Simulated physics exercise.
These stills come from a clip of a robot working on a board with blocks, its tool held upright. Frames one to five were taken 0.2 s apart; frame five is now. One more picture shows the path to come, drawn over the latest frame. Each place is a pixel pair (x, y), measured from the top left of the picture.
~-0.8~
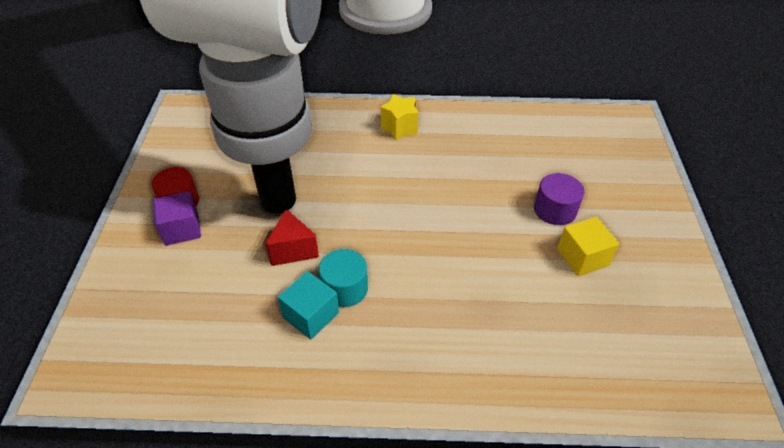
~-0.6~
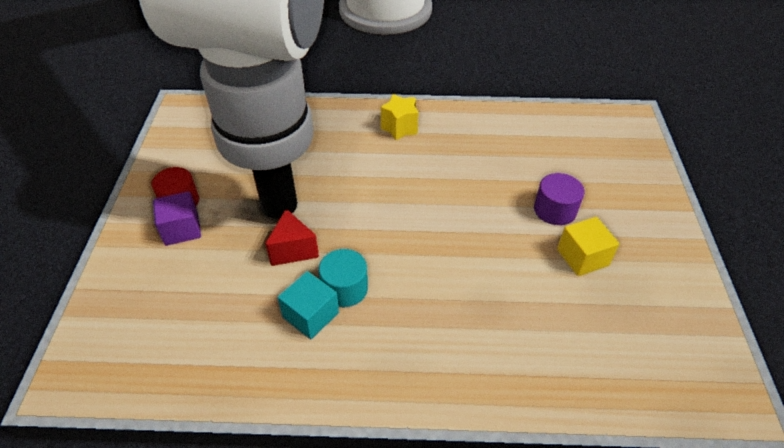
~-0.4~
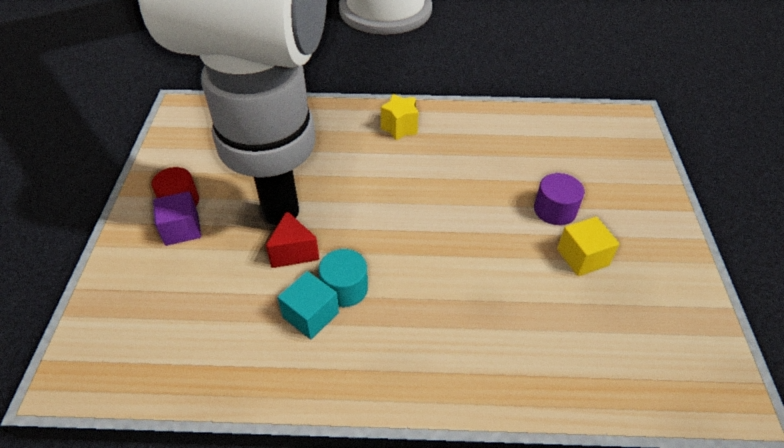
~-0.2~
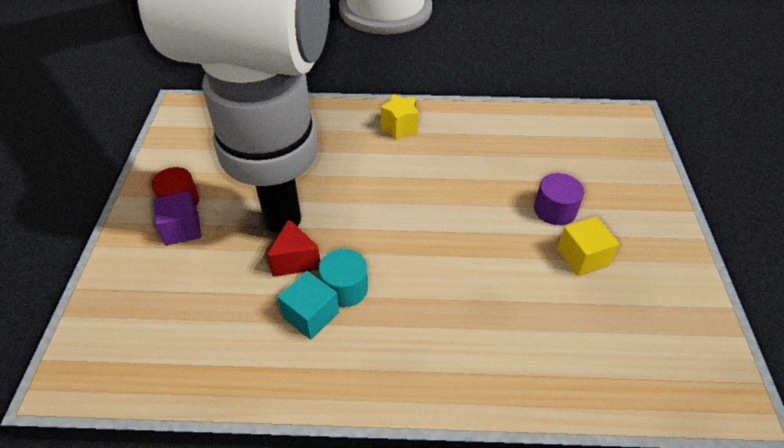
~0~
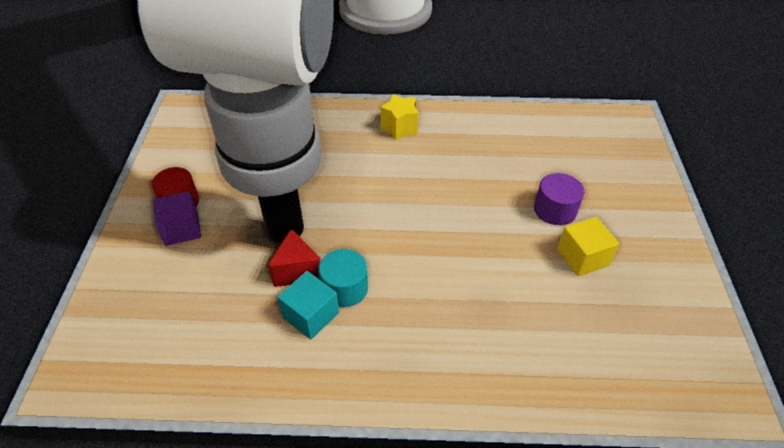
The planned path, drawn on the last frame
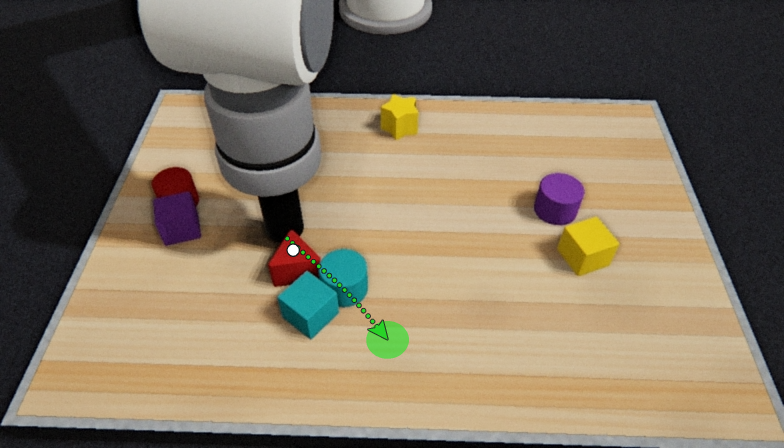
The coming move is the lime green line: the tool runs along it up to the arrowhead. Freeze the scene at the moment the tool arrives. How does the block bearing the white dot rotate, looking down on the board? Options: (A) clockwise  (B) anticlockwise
Correct choice: A.
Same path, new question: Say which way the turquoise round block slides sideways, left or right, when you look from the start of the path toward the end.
Its shift is leftward.
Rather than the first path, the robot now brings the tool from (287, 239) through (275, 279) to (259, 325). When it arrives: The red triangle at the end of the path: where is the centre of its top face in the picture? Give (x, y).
I'd place it at (293, 324), taking the centre of its top.
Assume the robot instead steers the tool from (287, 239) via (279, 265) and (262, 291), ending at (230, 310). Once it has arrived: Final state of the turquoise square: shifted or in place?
By the last moment, the turquoise square will have left its place.
The drawn path runs from (287, 239) over (320, 268) and (354, 300) to (388, 339); the dot is on the red triangle.
The first path, step by step. One third of the way, tool at (319, 258); red triangle at (301, 276), turned 65° clockwise; turquoise square at (299, 320), turned 25° anticlockwise; turquoise round block at (350, 270).
Two thirds of the way, tool at (354, 291); red triangle at (306, 285), turned 115° clockwise; turquoise square at (295, 324), turned 40° anticlockwise; turquoise round block at (393, 298).
At the end, tool at (388, 331); red triangle at (306, 285), turned 115° clockwise; turquoise square at (295, 324), turned 40° anticlockwise; turquoise round block at (436, 319).
